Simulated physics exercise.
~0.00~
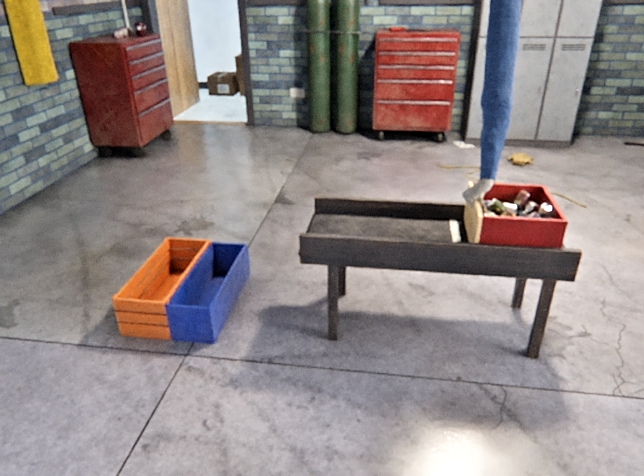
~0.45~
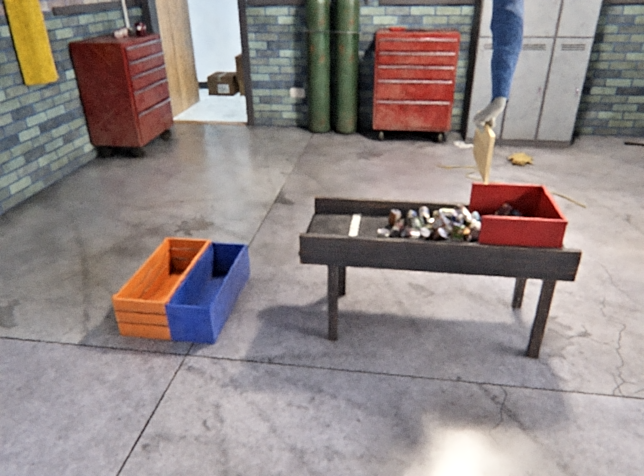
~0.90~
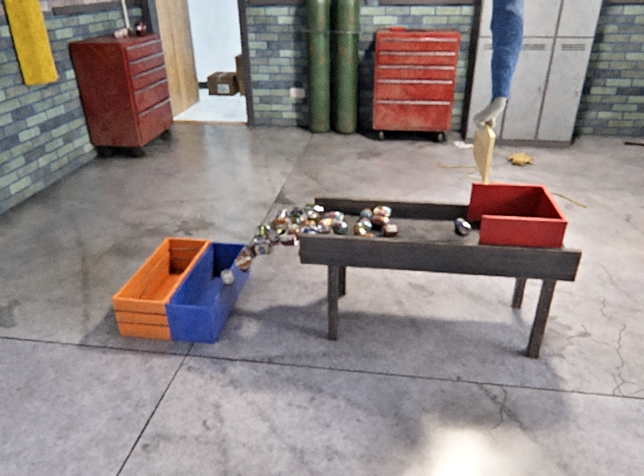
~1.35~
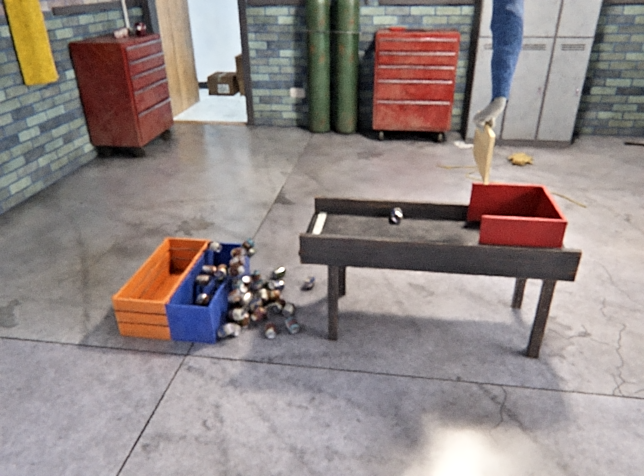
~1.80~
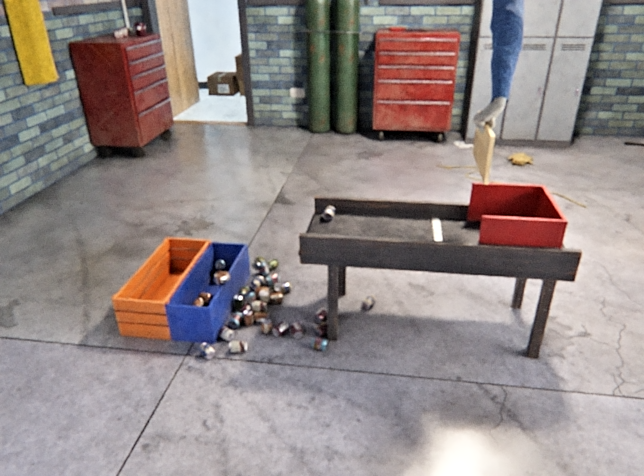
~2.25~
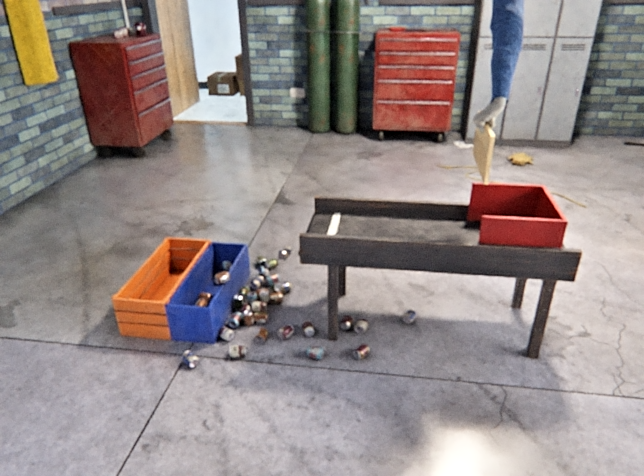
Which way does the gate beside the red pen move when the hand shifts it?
The gate moves up, lifted by the hand and held above the belt.
